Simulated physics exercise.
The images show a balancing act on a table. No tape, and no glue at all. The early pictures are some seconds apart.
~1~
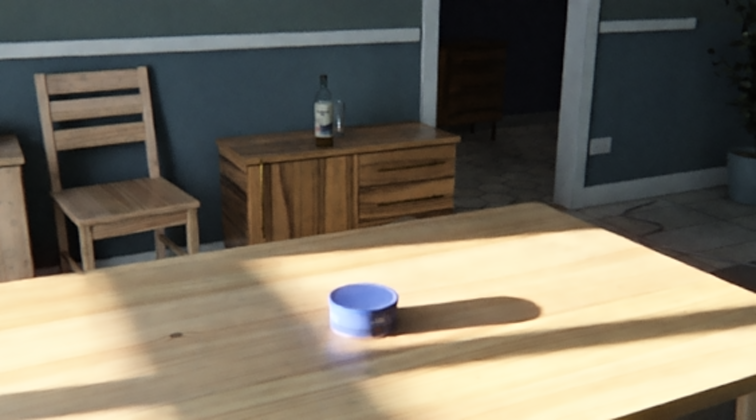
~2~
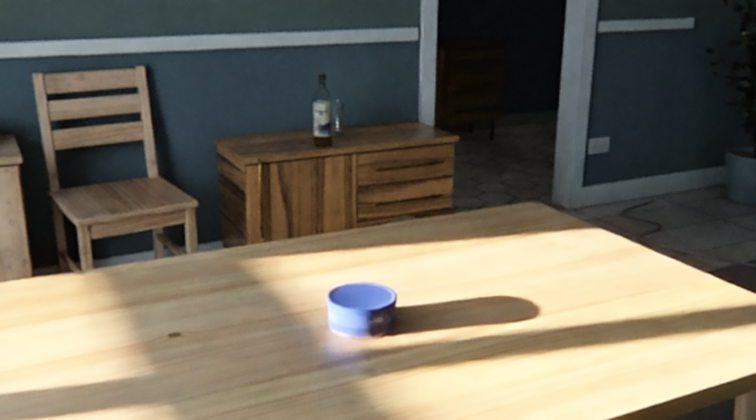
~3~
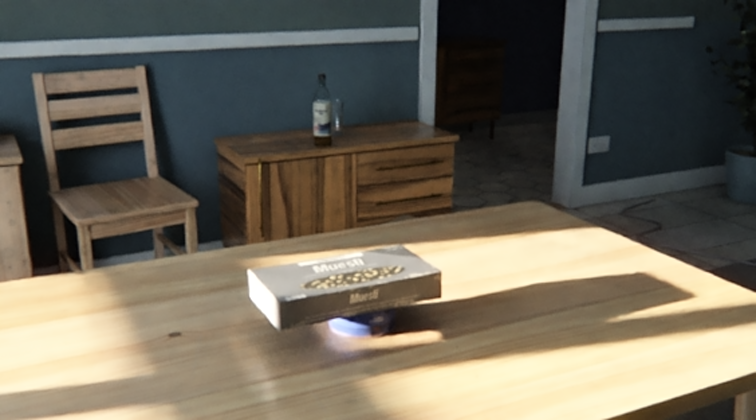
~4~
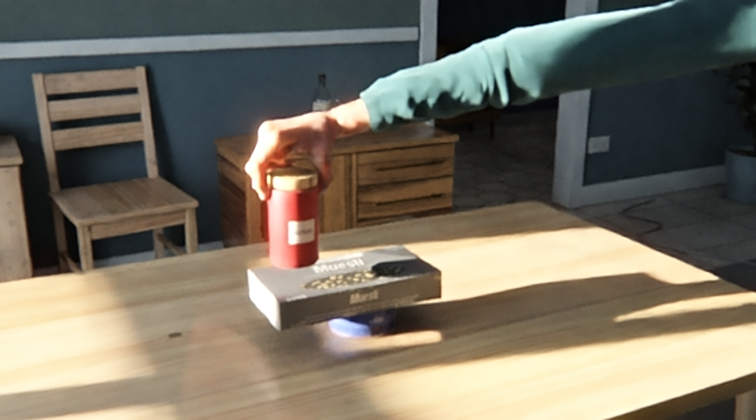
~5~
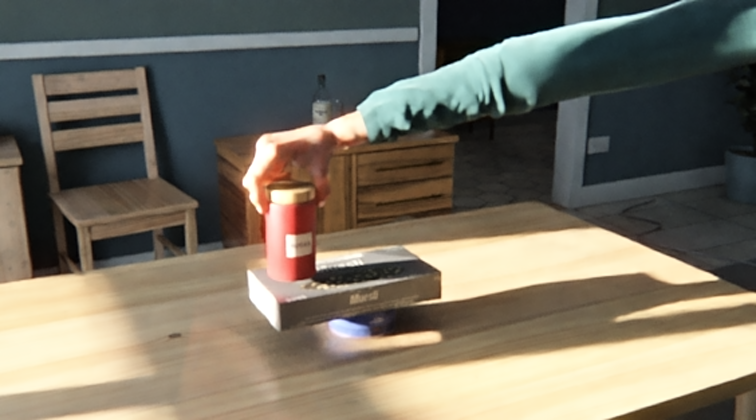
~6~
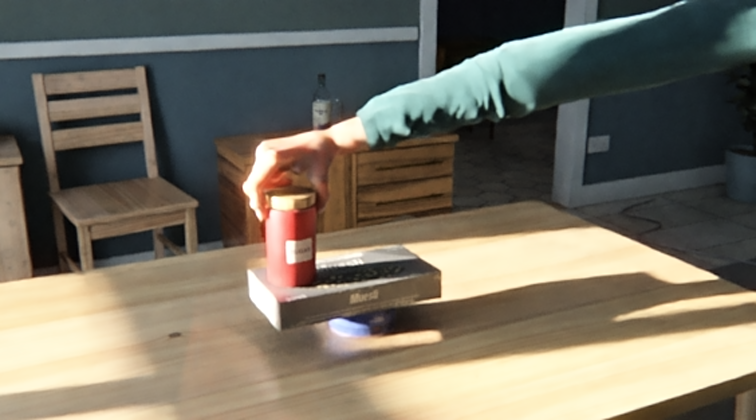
The video shows a blue tub on a sunlit wooden table, then a muesli box lying flat on top of it, before a green-sleeved arm lowers a red jar onto the box's left side and keeps hold of it.
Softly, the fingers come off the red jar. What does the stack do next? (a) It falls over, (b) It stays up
It falls over.
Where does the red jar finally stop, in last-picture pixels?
Around (219, 328).
Then, 0.50 s after the last picture, red jar now fallen; grey packet tipped 28° from how it was.
Then, 0.60 s after the last picture, grey packet tipped 26° from how it was.
At rest, fallen, red jar; left askew, grey packet; blue tub in place. Seen from the same camera at the end, red jar near (219, 329). The stack gives way.
